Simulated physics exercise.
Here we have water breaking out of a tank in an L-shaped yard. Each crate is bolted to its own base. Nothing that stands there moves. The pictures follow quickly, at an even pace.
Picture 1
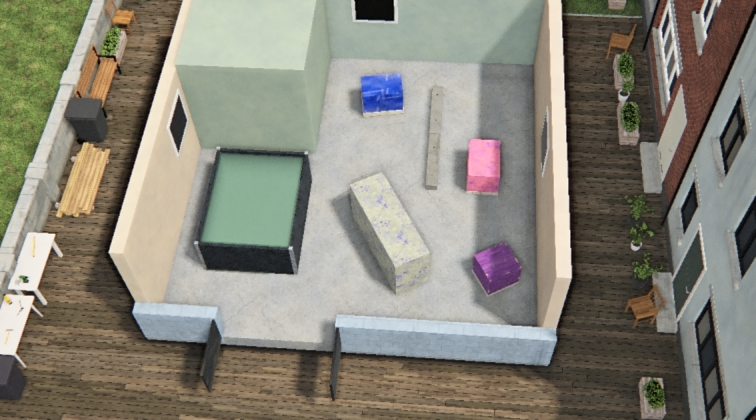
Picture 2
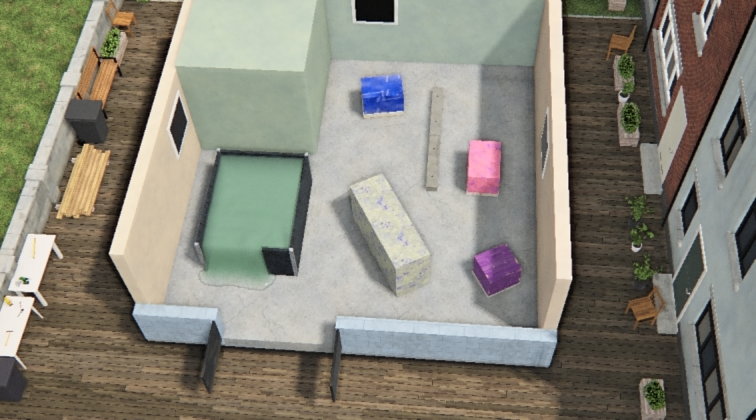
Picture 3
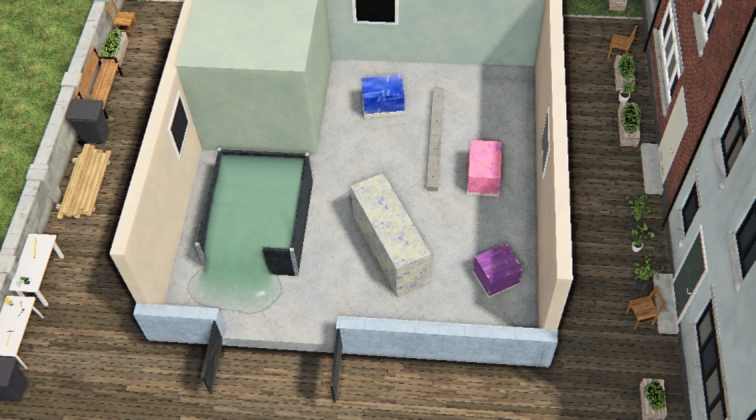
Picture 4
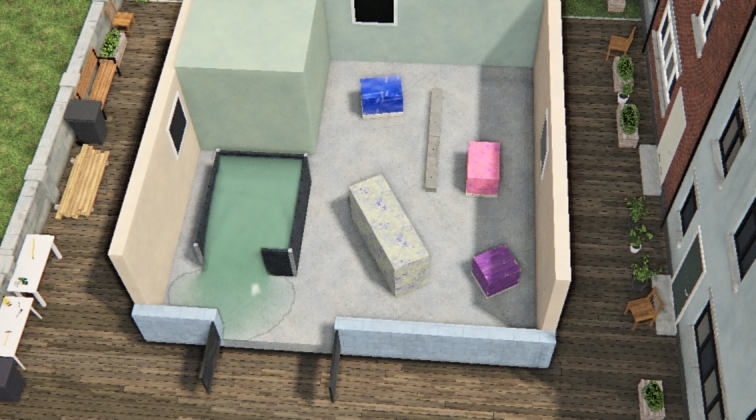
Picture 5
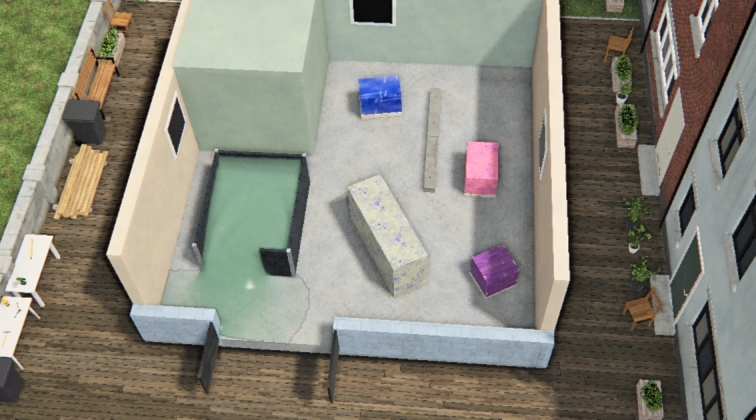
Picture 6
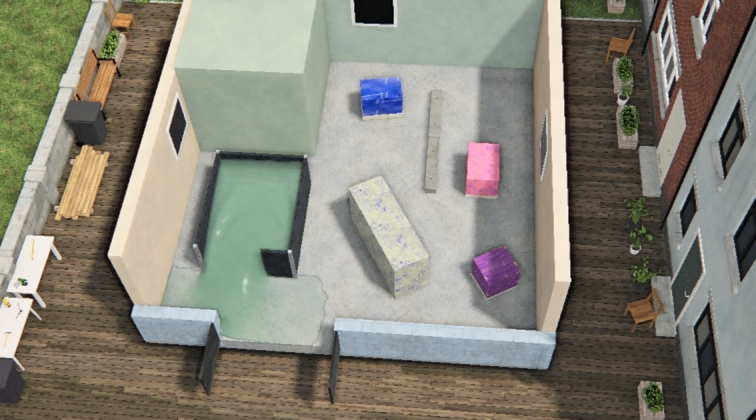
We see a dark-walled tank of green water in a walled yard with scattered blocks; its front opens and water pours out, spreading across the pale floor to the low blue front wall and then rightward past the gateway.
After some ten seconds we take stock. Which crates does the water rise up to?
In the end: The purple crate gets wet; the pink crate stays dry; the blue crate stays dry.
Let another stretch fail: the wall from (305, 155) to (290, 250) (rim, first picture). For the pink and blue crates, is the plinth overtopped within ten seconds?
Then: Pink crate takes water, blue crate takes water.
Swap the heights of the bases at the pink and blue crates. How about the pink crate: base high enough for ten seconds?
My reading: The pink one keeps dry.
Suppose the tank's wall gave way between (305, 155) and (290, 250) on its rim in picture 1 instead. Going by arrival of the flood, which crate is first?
It is the pink one.
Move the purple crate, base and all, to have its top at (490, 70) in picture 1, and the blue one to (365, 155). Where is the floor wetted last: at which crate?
It is the pink one.
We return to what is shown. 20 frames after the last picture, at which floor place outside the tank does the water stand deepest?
Close to (201, 153).
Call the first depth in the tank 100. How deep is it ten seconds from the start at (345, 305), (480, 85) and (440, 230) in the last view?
Roughly 2, 2 and 2 per cent, in turn.
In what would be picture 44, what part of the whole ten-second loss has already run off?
About 85 per cent.
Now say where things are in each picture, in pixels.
The first frame shows the tank at (254, 199) is whole and still.
In the second frame, the front is at (202, 272), out from the gap at (235, 261).
In the third frame, the front is at (195, 294), out from the gap at (237, 263).
In the fourth frame, water pours out at (235, 264) and has run to a hidden place.
In the fifth frame, the front is at a hidden place, out from the gap at (234, 265).
In the sixth frame, water pours out at (235, 266) and has run to a hidden place.
A moment on, water covers 10 % of the floor; the purple crate not reached, the pink crate not reached, the blue crate not reached.
Next, water covers 15 % of the floor; the purple crate not reached, the pink crate not reached, the blue crate not reached.
Then, water covers 25 % of the floor; the purple crate not reached, the pink crate not reached, the blue crate not reached.
Later, water covers 60 % of the floor; the purple crate water round its plinth, the pink crate not reached, the blue crate water round its plinth.
In the end, water covers 80 % of the floor; the purple crate was topped, the pink crate stayed above the water, the blue crate stayed above the water.
